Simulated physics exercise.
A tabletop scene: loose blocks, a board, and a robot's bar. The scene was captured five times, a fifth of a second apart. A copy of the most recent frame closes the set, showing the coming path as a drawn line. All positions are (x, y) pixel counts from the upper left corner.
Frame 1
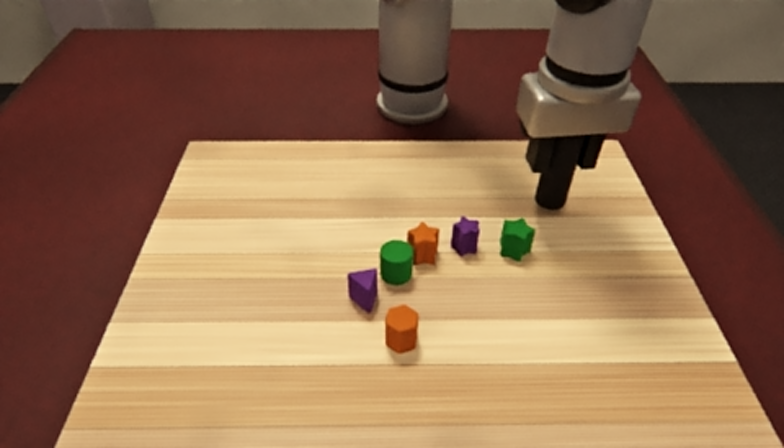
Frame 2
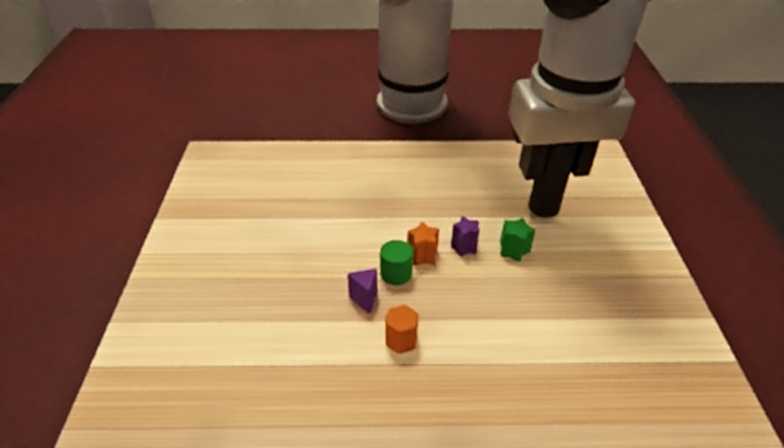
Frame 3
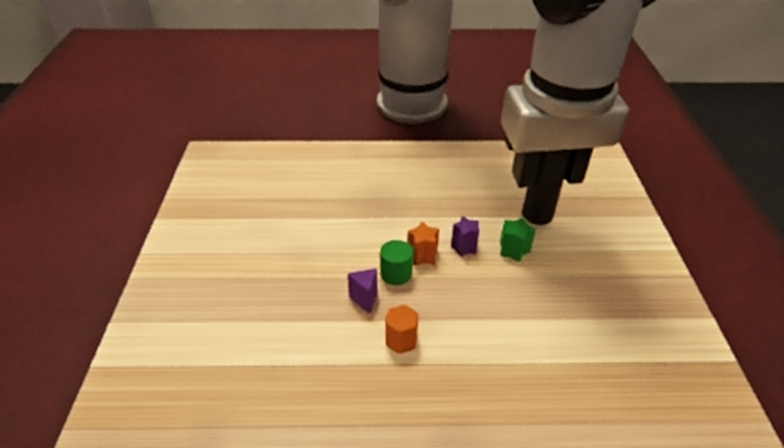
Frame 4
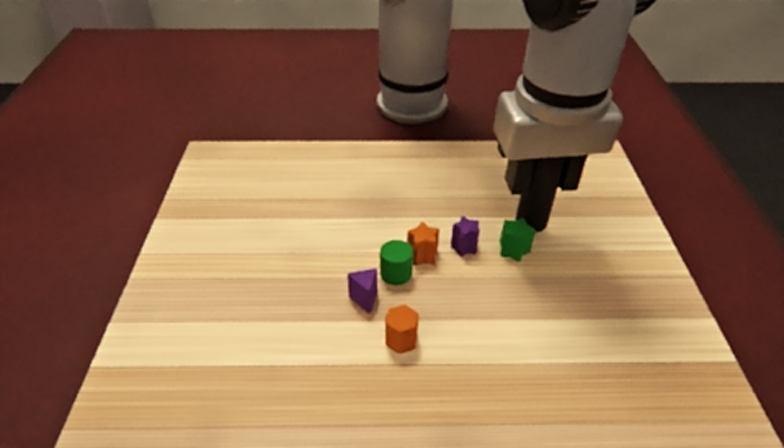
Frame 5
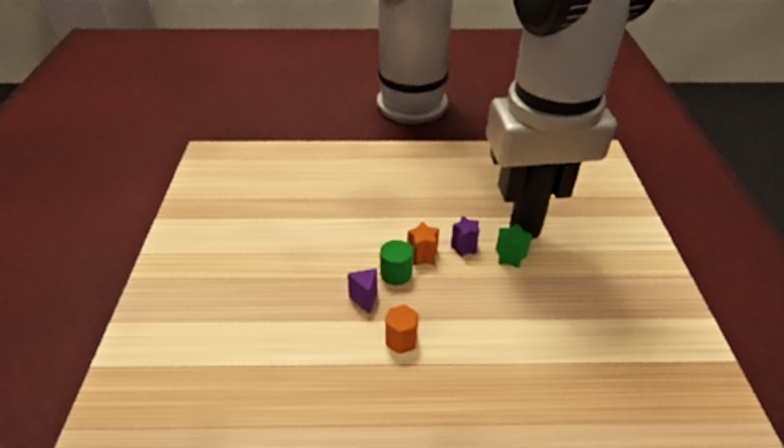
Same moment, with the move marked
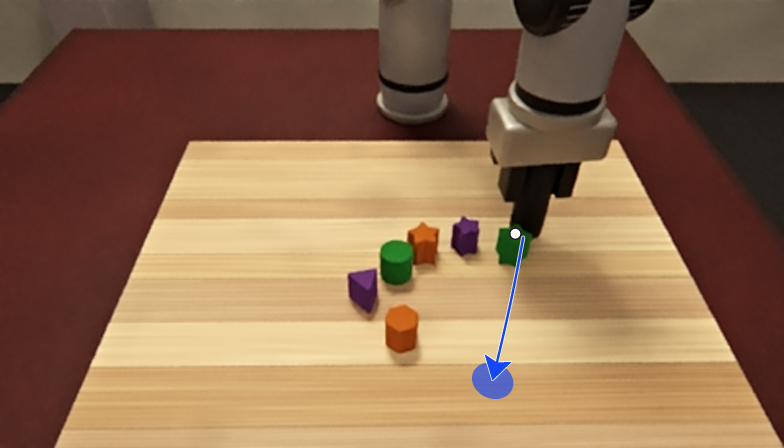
A robot arm with a black bar stands over the far right of a pale wooden board on a dark red table, seen from above at a fixed angle. Near the middle sit an orange hexagonal block, a purple triangular one, a green cylinder, and orange, purple and green stars. The bar moves slowly nearer and leftward, then nudges the green star slightly.
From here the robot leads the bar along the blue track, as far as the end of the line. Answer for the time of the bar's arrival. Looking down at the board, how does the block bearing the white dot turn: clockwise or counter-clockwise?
Answer: With the clock.
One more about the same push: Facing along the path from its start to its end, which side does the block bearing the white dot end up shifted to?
Answer: Rightward.
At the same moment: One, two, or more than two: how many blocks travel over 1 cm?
Moved: Just one.
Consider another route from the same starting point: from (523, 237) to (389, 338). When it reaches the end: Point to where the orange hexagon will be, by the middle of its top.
In the picture, it is at (378, 346).
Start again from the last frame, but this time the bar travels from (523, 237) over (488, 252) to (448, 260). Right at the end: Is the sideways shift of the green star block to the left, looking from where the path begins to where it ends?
The answer is yes.
Drawn move, from (523, 237) directly to (493, 380); the dot is on the green star block.
What follows on the original path. One third of the way, bar (518, 270); green star block (501, 276), turned 15° clockwise.
Two thirds of the way, bar (508, 317); green star block (476, 309), turned 85° clockwise.
At the end, bar (495, 372); purple star block still; green star block (470, 316), turned 135° clockwise.
